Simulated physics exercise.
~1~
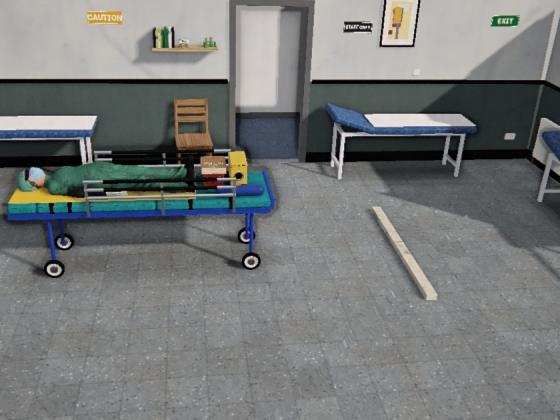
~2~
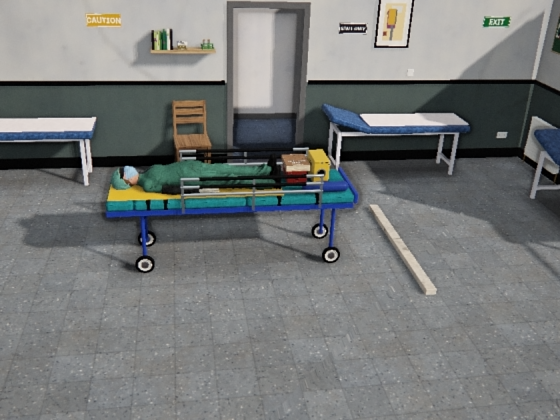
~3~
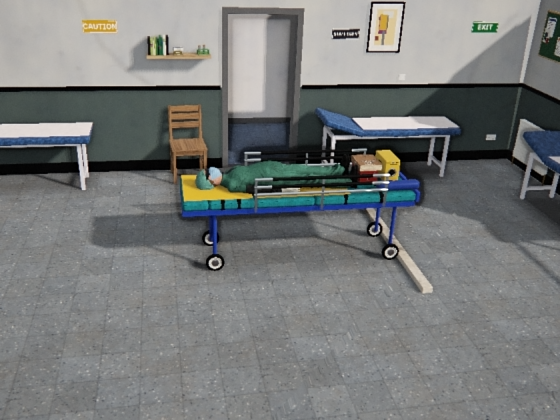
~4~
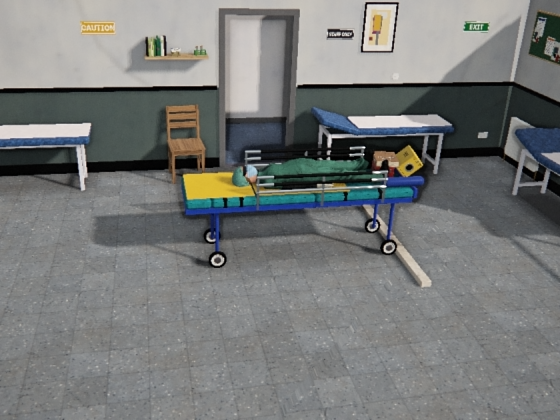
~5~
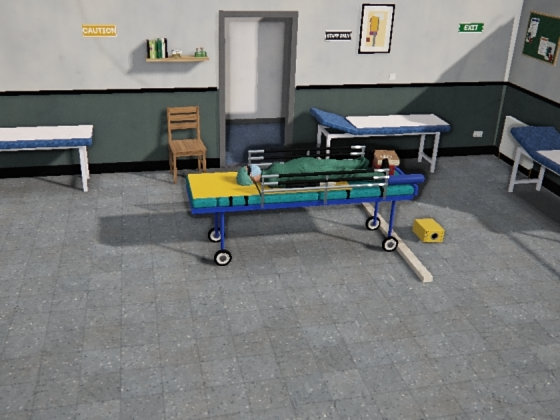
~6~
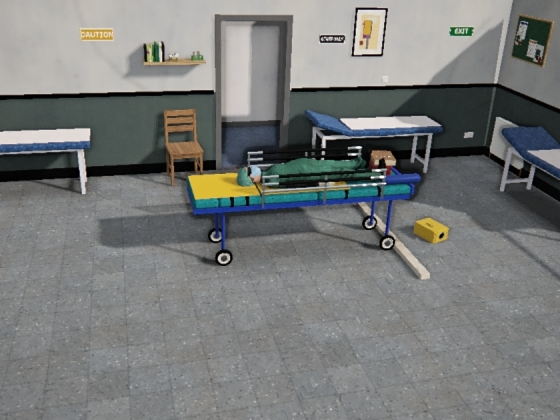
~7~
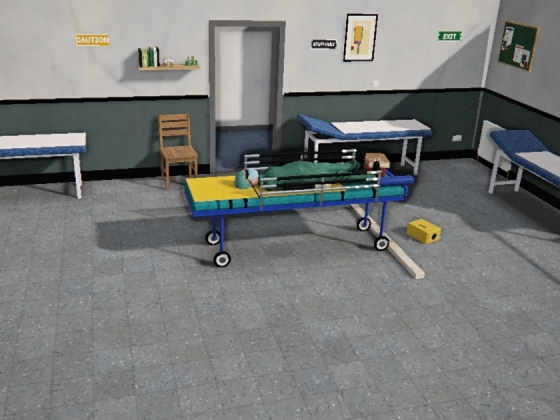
Treatment room with wheeled stretcher rolling right and stopping at a floor sill, limp patient sliding footward, yellow monitor toppling to floor.
